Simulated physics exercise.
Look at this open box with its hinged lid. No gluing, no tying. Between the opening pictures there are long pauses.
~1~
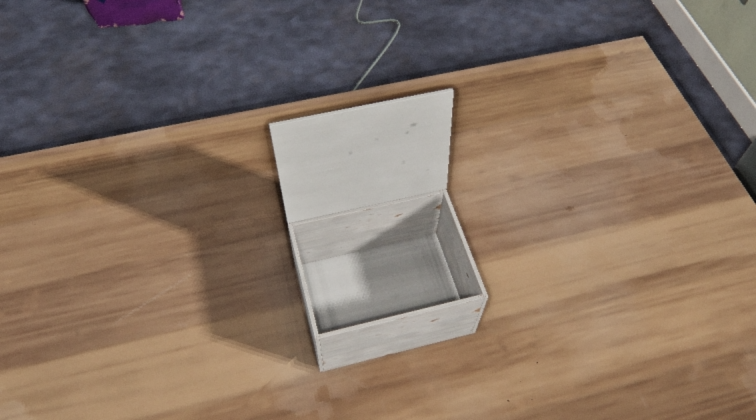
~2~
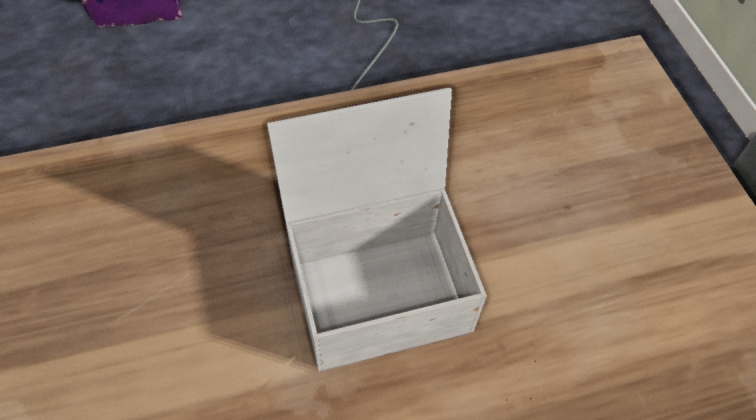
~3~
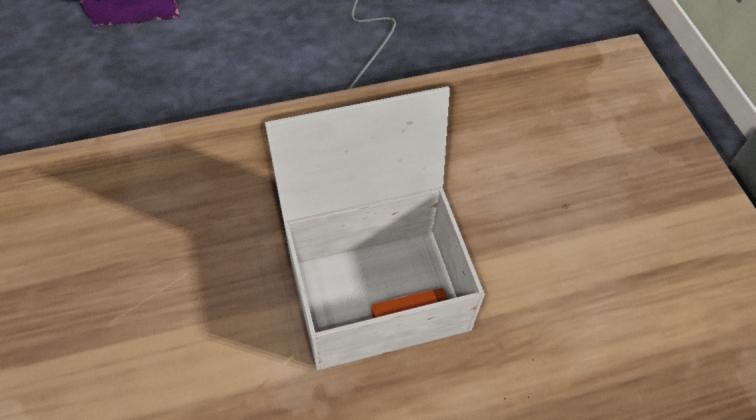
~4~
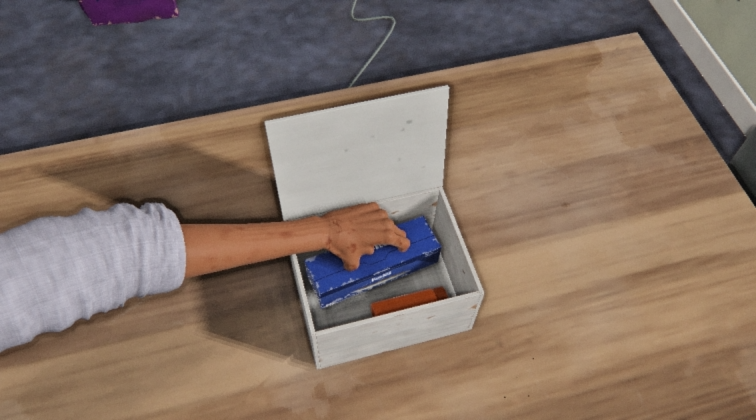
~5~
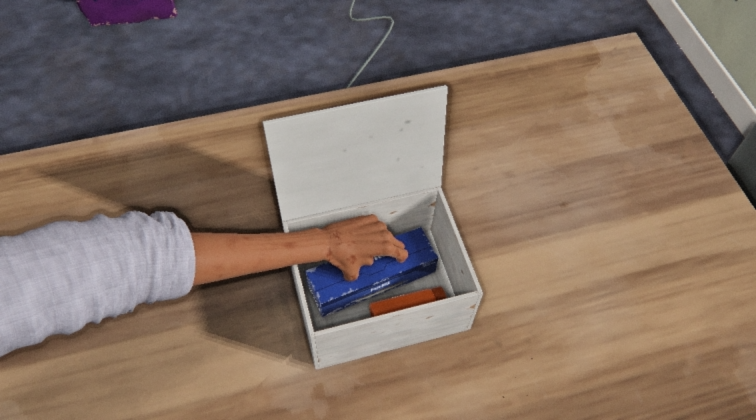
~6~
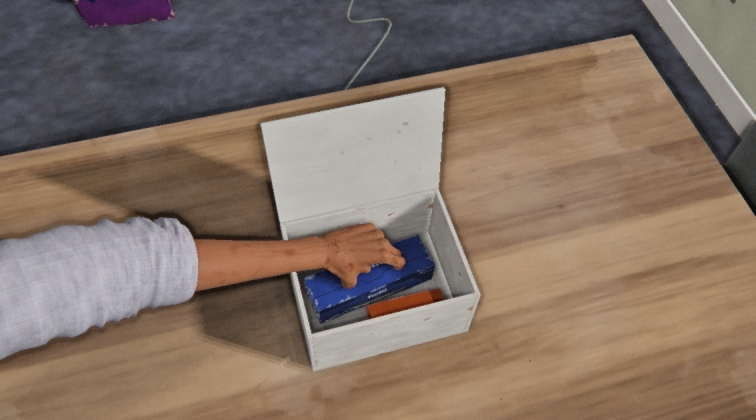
On a wooden table, an orange object appears in an open white box, then a hand lowers a blue carton inside.
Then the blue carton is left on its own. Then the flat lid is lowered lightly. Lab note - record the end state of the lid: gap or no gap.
My prediction: Lid on the rim.
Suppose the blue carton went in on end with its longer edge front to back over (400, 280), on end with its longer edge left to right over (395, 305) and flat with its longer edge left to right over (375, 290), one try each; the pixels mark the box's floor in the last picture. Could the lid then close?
First try: A gap remains; second try: A gap remains; third try: No gap.
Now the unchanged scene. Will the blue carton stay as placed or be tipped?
Result: It remains as it was set.
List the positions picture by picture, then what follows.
In the first picture, the last thing is not in view yet.
In the second picture, the last thing is not in view yet.
In the third picture, the last thing is not in view yet.
In the fourth picture, still above its spot; blue carton (373, 261).
In the fifth picture, still above its spot; blue carton (372, 271).
In the sixth picture, put in, still held; blue carton (370, 279).
Then, 1.40 s on from there, lid 72° above the rim.
Then, 1.90 s on from there, lid 26° above the rim.
In the end, lid shut; both unmoved. At the end, from the last picture's camera, blue carton near (370, 279).
